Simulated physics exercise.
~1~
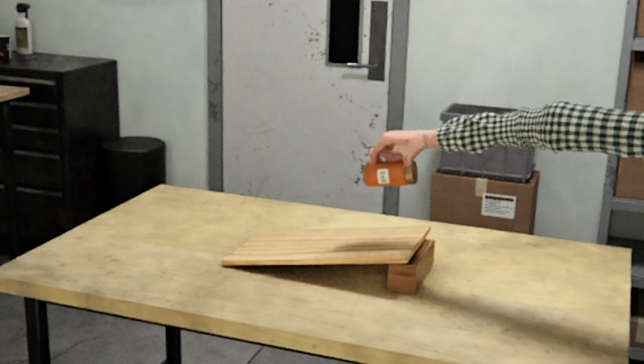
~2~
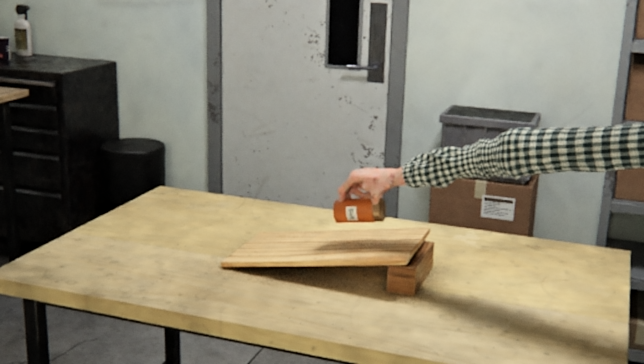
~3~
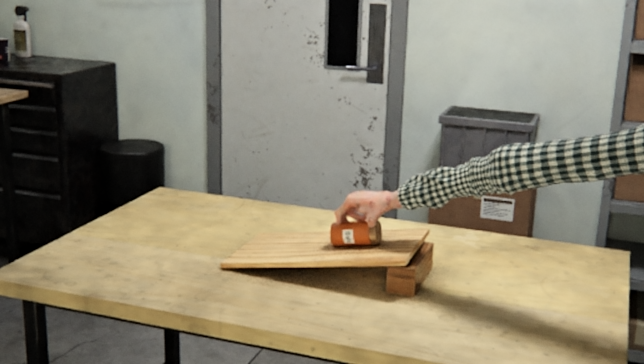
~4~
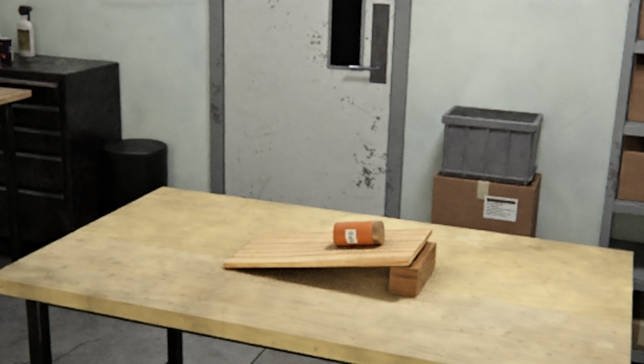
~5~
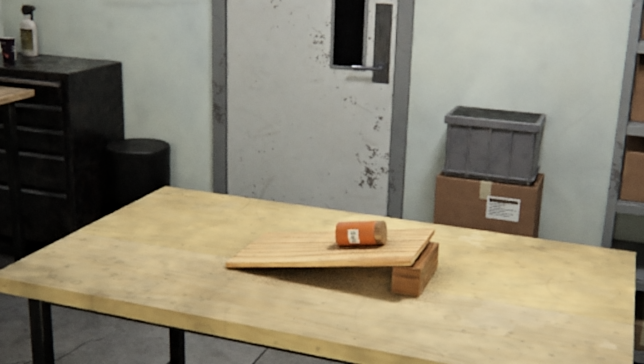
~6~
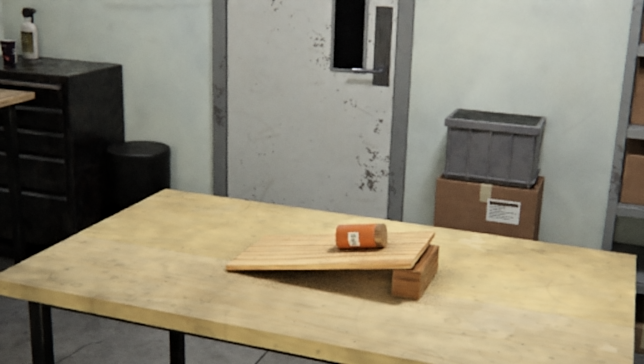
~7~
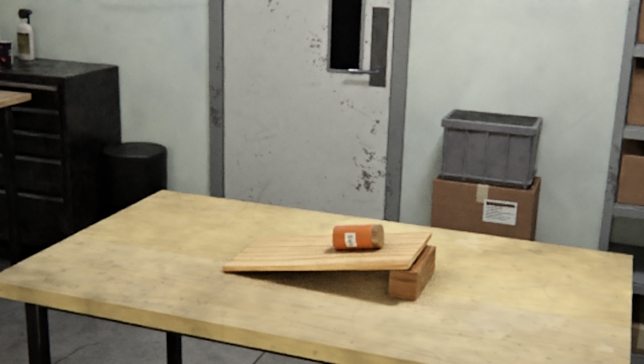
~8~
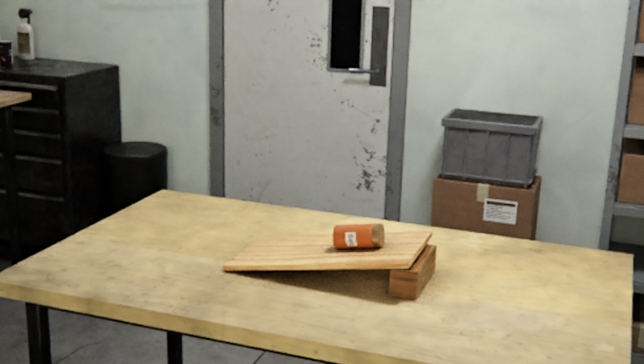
In a workshop with a grey door, dark drawers and a cardboard box by the wall, a thin board lies on a wooden table, its right end propped on a block so that it slopes down to the left. A hand in a checked sleeve reaches in from the right, holding an orange jar on its side above the board. It moves the jar left and lowers it onto the upper part of the slope. The hand lets go and withdraws out of view. The jar stays where it was set, lying still on its side on the tilted board.
